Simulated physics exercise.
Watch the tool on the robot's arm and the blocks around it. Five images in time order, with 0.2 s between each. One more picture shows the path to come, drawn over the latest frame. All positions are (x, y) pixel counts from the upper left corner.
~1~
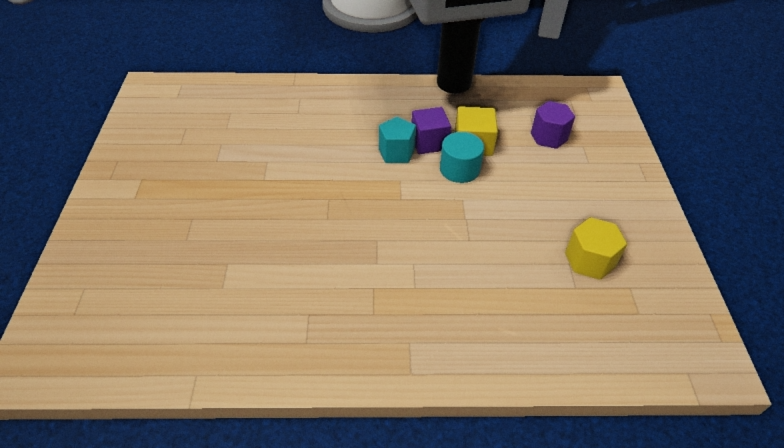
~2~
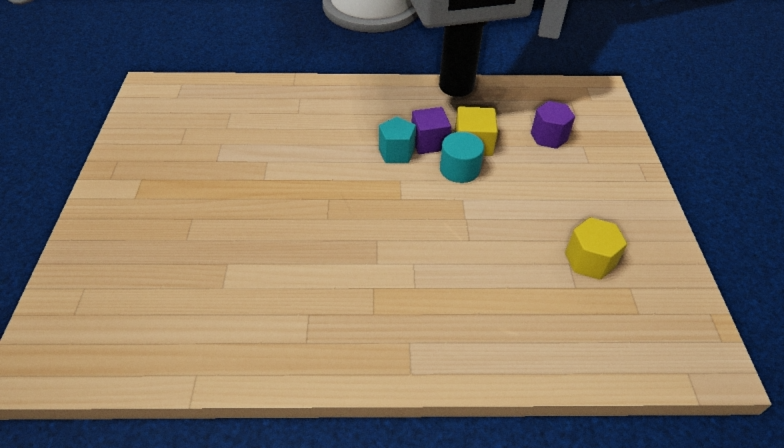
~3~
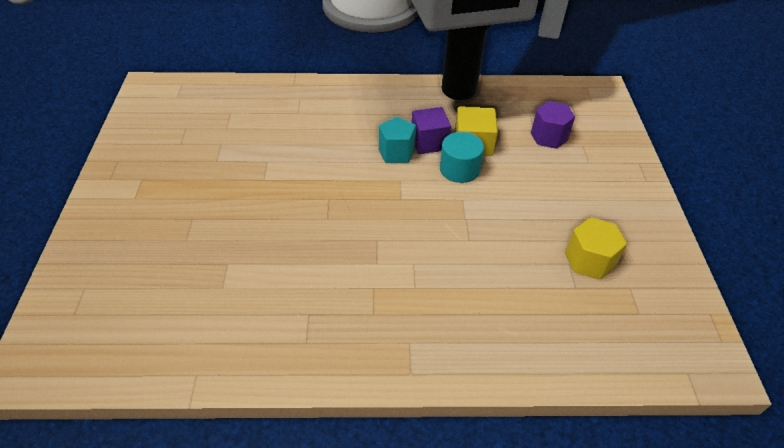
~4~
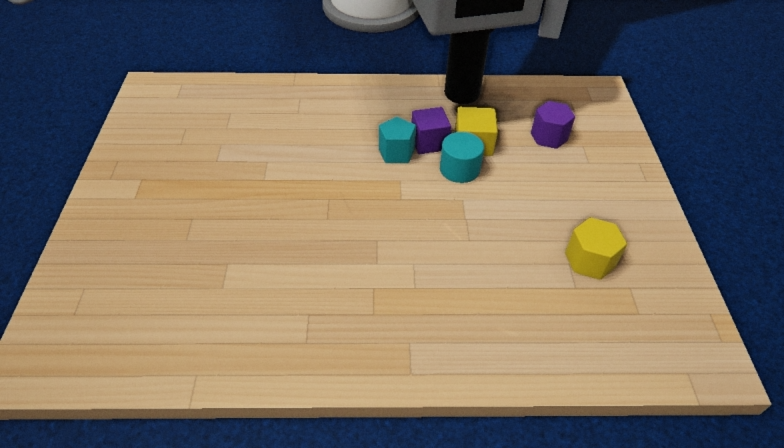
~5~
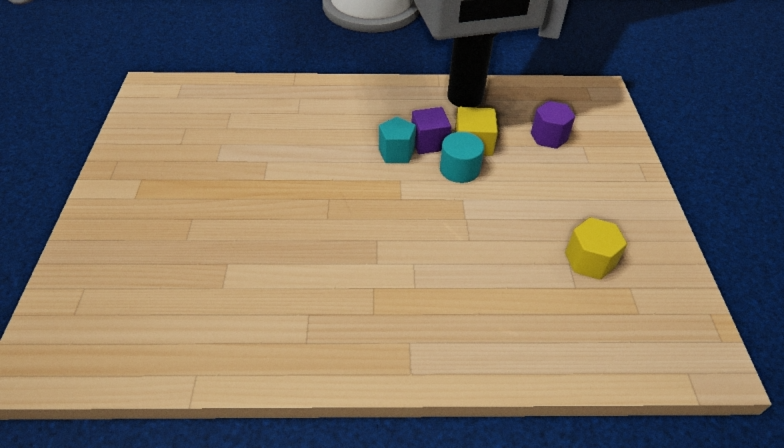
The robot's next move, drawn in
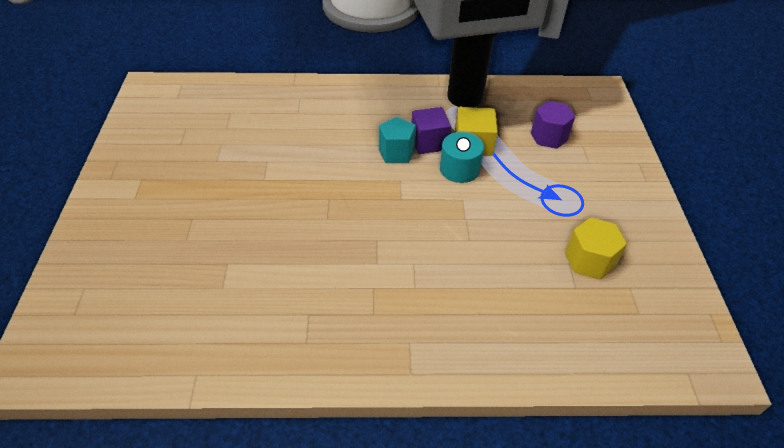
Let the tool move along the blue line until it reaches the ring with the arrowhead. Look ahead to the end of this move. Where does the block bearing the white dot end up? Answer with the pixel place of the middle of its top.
The top centre is at (458, 184).
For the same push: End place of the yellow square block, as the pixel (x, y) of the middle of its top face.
The spot you're after is about (505, 184) in the image.
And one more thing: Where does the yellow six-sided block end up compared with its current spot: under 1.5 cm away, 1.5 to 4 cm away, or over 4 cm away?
I reckon it covers less than 1.5 cm.
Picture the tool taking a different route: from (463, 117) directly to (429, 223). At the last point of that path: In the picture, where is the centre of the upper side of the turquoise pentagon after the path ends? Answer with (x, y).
Answer: (378, 135).
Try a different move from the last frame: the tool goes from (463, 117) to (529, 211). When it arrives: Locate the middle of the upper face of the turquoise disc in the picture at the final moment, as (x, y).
I predict (454, 196).
Drawn move, from (463, 117) through (487, 146) and (515, 177) to (562, 200); the dot is on the turquoise disc.
What follows on the original path. One third of the way, tool at (490, 128); turquoise disc at (462, 170); yellow square block at (493, 149), turned 25° clockwise.
Two thirds of the way, tool at (521, 159); turquoise disc at (458, 184); yellow square block at (503, 182), turned 70° clockwise.
At the end, tool at (568, 182); purple square block still; turquoise disc at (458, 184); yellow square block at (505, 184), turned 75° clockwise; yellow six-sided block still.
